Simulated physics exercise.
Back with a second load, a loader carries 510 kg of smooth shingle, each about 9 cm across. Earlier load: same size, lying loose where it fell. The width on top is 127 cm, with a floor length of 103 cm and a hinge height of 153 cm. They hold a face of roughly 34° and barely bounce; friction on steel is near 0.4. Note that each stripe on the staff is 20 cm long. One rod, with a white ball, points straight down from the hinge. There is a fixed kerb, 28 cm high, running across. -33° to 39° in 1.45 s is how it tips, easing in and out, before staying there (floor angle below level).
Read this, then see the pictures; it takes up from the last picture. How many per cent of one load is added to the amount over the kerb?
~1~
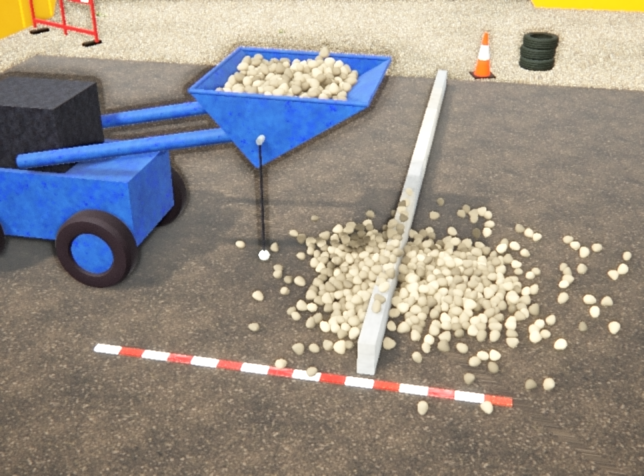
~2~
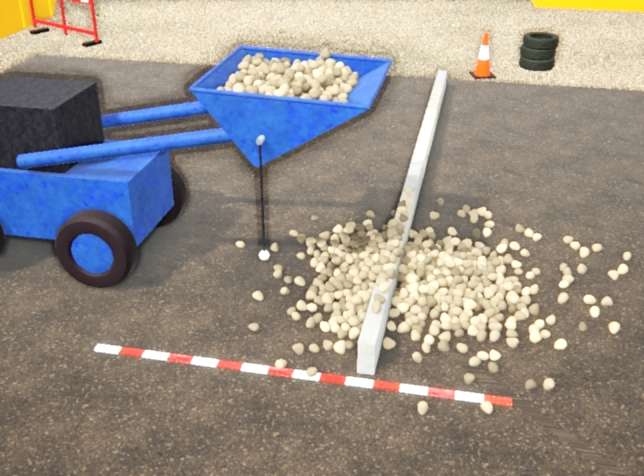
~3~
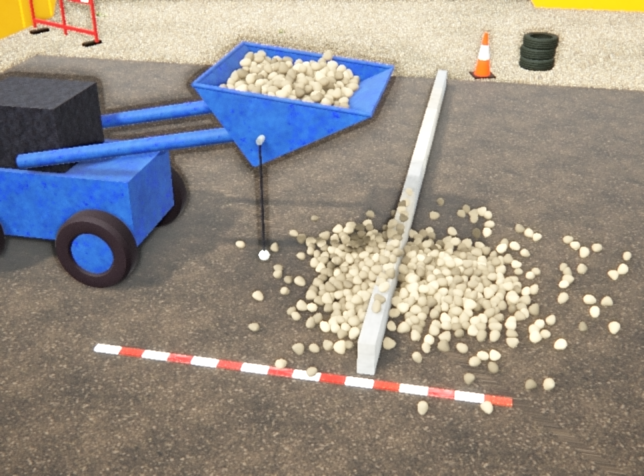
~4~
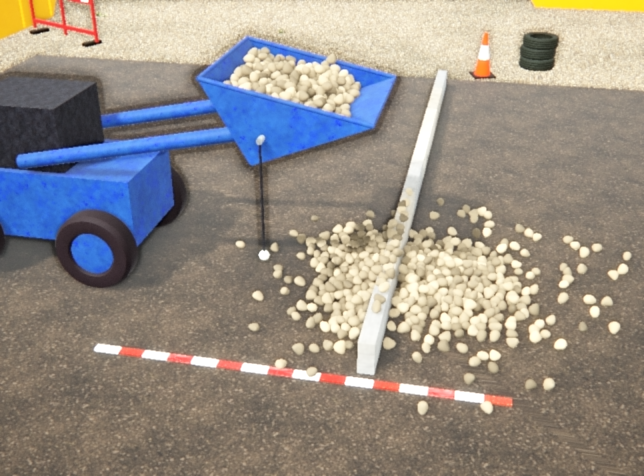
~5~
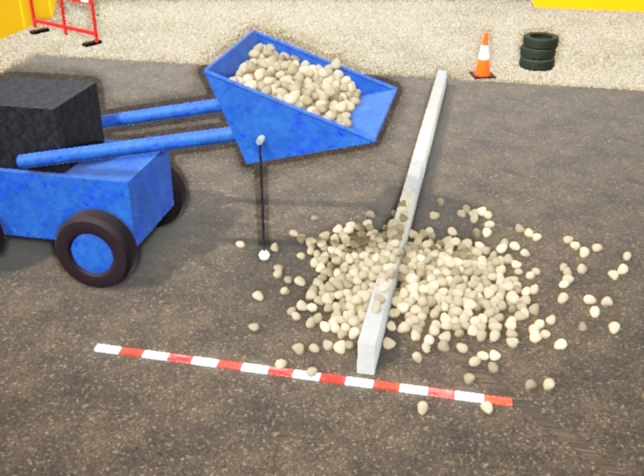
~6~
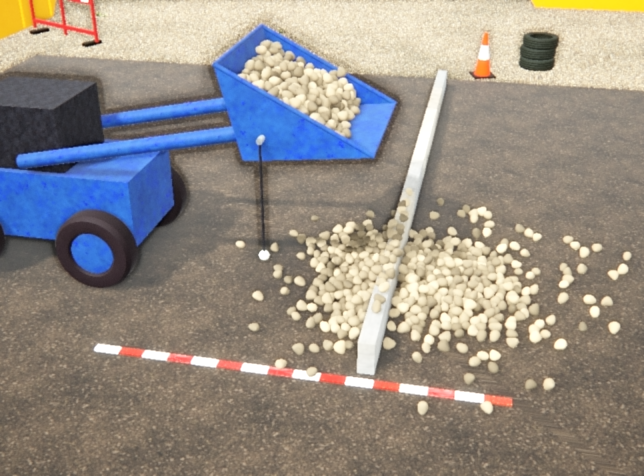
About 67 per cent of a load.
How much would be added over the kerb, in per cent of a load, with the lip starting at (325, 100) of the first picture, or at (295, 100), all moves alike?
About 15 per cent for the first, 0 per cent for the second.
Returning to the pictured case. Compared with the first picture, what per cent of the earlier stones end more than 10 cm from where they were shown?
Roughly 20 per cent of them.
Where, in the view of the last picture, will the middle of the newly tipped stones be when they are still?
Middle: Approx. (424, 271) px.
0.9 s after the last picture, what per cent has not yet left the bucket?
Roughly 40 per cent of its load.
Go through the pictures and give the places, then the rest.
The first frame shows lip at (368, 105), floor tilted -33°, highest stones at (296, 68). The earlier load is highest near (390, 251), 33 cm above ground level, 45 % on this side of the kerb, 54 % over the kerb.
The second frame shows lip at (369, 108), floor tilted -32°, highest stones at (281, 65).
In the third frame, the bucket is at -28°, its lip at (371, 115); the top of the load is at (272, 62).
The fourth frame shows lip at (374, 127), floor tilted -22°, highest stones at (266, 60).
The fifth frame shows lip at (375, 141), floor tilted -15°, highest stones at (262, 56).
The sixth frame shows lip at (374, 157), floor tilted -6°, highest stones at (265, 53).
Then, 0.5 s after the last picture the floor is at 28°; in per cent of one load, 99 in the bucket, 46 on this side of the kerb, 54 over the kerb; the foremost stones are at (636, 293).
Then, 0.9 s after the last picture the floor is at 39°; in per cent of one load, 41 in the bucket, 90 on this side of the kerb, 68 over the kerb; the foremost stones are at (636, 293).
Then, 1.3 s after the last picture the floor is at 39°; in per cent of one load, 6 in the bucket, 92 on this side of the kerb, 102 over the kerb; the foremost stones are at (636, 293).
Then, 4.1 s after the last picture the floor is at 39°; in per cent of one load, 0 in the bucket, 78 on this side of the kerb, 121 over the kerb; the foremost stones are at (636, 293). Net gain over the kerb, 67.
